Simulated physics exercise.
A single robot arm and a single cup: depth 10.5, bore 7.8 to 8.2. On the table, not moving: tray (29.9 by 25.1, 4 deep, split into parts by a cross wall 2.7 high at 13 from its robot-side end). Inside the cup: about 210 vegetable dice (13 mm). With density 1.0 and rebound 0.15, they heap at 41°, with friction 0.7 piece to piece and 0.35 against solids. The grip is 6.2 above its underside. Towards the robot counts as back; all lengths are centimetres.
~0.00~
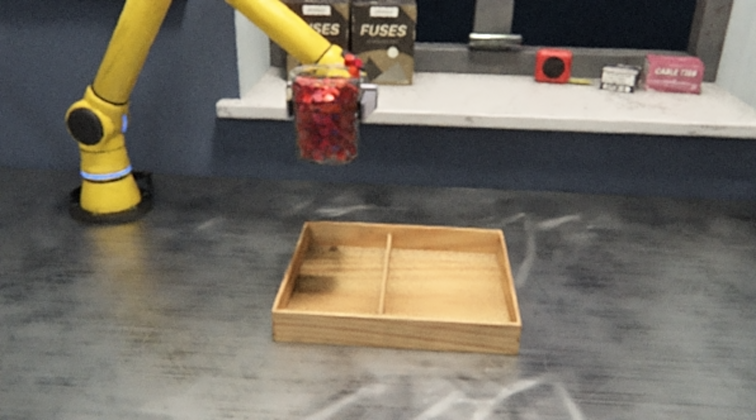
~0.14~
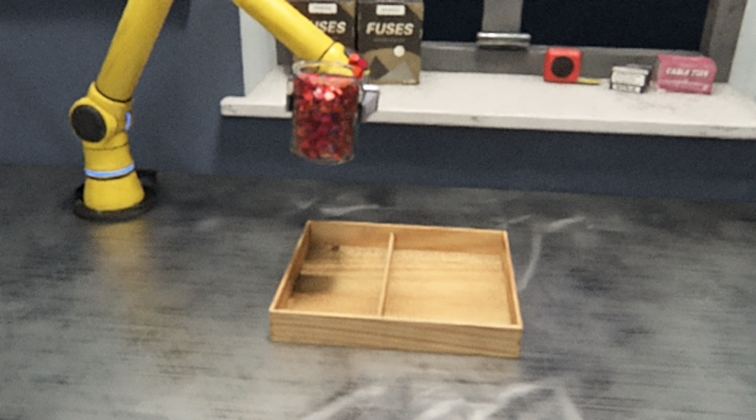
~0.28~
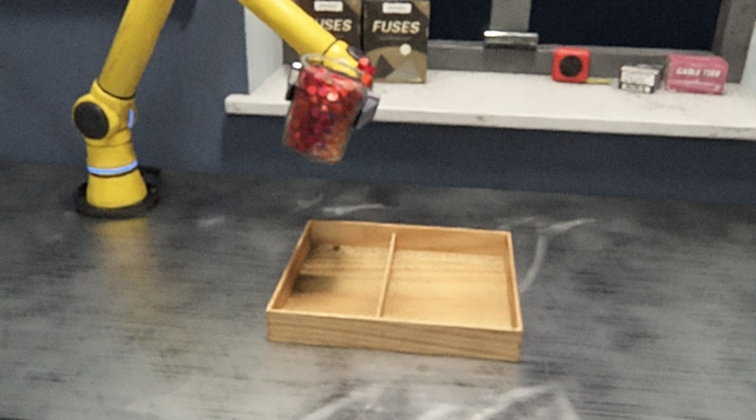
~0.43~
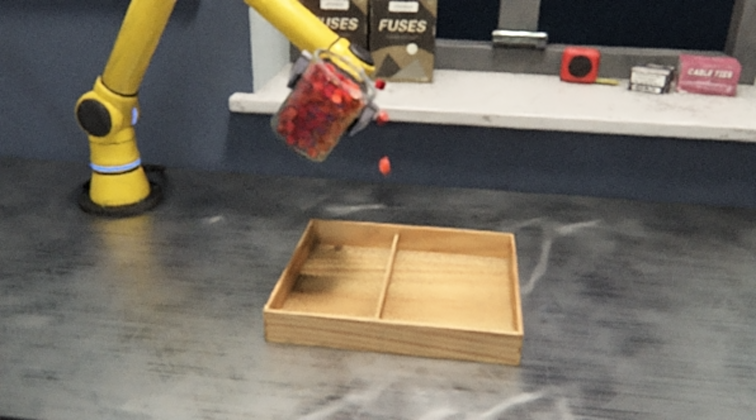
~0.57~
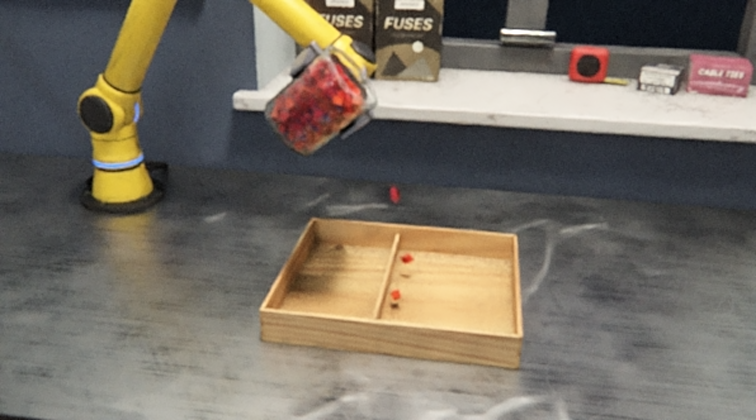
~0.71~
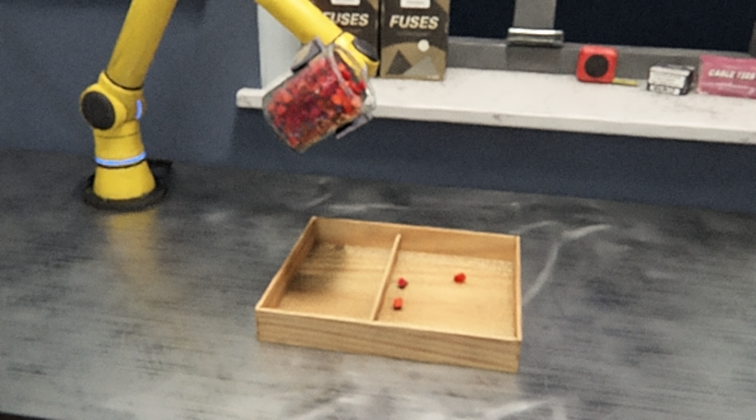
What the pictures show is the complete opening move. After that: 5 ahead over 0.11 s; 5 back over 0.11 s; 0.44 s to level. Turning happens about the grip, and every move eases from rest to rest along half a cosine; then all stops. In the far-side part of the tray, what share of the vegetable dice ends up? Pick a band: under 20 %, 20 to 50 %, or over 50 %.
Under 20 %.
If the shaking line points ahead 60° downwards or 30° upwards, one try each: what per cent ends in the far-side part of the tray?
Result: Approx. 0 % and 25 %, one try each.
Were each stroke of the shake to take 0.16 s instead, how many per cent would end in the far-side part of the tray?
That change gives some 5 percent.
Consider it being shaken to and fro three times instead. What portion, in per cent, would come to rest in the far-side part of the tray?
That share would be near 20 percent.
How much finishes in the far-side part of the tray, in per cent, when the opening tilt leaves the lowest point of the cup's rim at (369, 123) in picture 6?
Some 40 per cent.
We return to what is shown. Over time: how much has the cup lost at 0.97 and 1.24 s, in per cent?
I'd put it near 10 percent first and near 15 percent later.
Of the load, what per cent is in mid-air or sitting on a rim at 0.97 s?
Roughly 11 per cent.
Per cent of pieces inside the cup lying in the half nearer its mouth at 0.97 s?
My estimate is near 45 per cent.
By 0.97 s, tilted 53° forward, highest piece 29 above the table; 184 in the cup, 3 in the far-side part, 23 in flight or on a rim.
By 1.24 s, tilted 11° forward, highest piece 31 above the table; 183 in the cup, 23 in the far-side part, 4 in the robot-side part.
By 1.57 s, level, highest piece 31 above the table; 183 in the cup, 23 in the far-side part, 4 in the robot-side part.
By 2.62 s, level, highest piece 31 above the table; 183 in the cup, 23 in the far-side part, 4 in the robot-side part.
Final count, 183 in the cup, 23 in the far-side part, 4 in the robot-side part. That is 11 % in the far-side part of the tray.
